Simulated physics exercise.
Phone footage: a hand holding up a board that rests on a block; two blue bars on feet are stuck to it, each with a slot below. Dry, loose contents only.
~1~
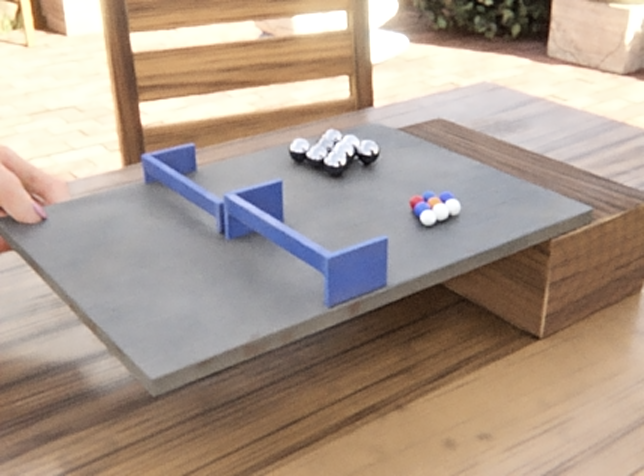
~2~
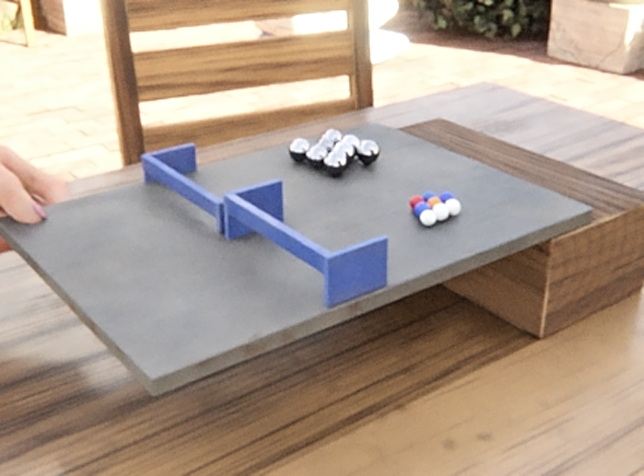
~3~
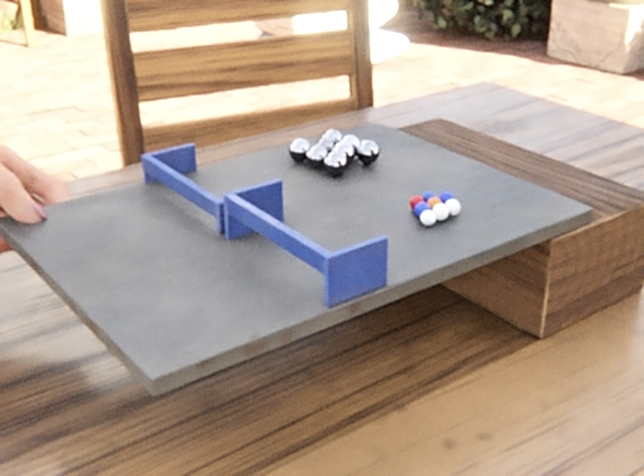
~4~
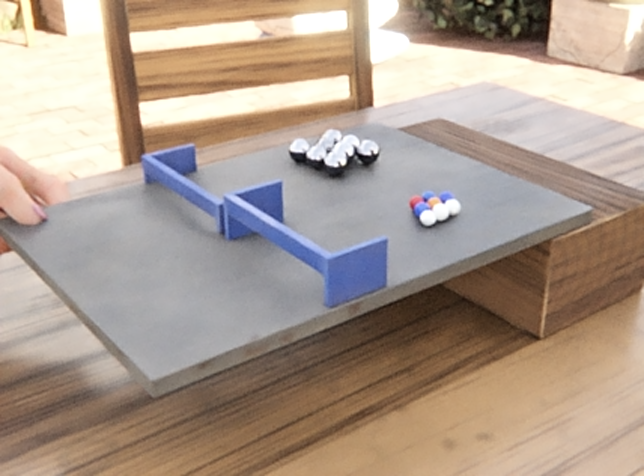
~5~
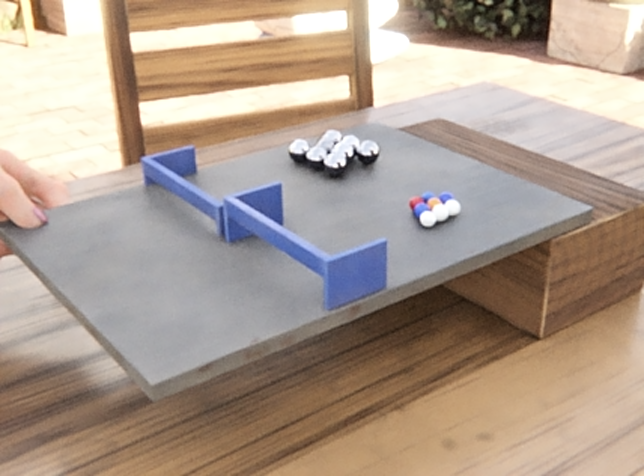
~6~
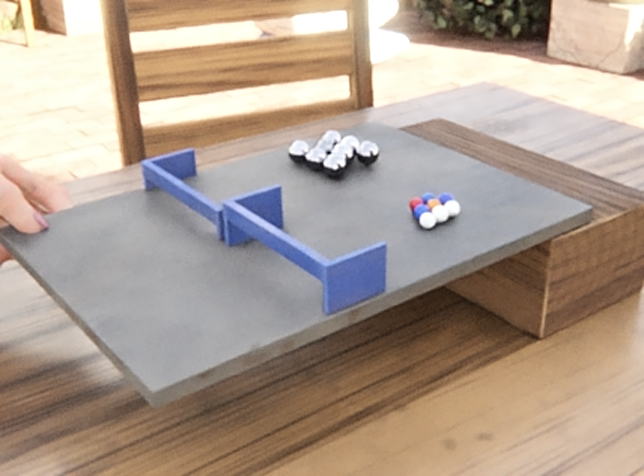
At the start, a hand at the left holds a grey board level, its other end resting on a wooden block, with shiny steel balls, small coloured beads and two blue bars on top. The hand then lowers its end very slightly, while the balls and beads stay in place.
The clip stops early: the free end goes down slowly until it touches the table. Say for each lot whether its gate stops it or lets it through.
Result: Nearer handful: Clear, farther handful: Stuck.
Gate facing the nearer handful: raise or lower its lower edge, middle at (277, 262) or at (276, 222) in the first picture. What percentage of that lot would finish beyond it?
Roughly 0 percent first and 100 percent second.
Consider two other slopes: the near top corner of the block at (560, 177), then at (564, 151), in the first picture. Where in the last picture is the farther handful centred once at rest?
Try one: Near (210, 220). Try two: Near (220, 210).
Then, 0.34 s later than the last frame, board sloping at 9°; nearer handful on its way down; farther handful on its way down.
Then, 0.69 s later than the last frame, board sloping at 15°; nearer handful roughly a quarter past its gate; farther handful has reached its gate.
Then, 1.12 s later than the last frame, board resting at 16°; nearer handful every one past its gate; farther handful has reached its gate.
When it is over, board resting at 16°; nearer handful every one past its gate; farther handful gathered behind its gate.
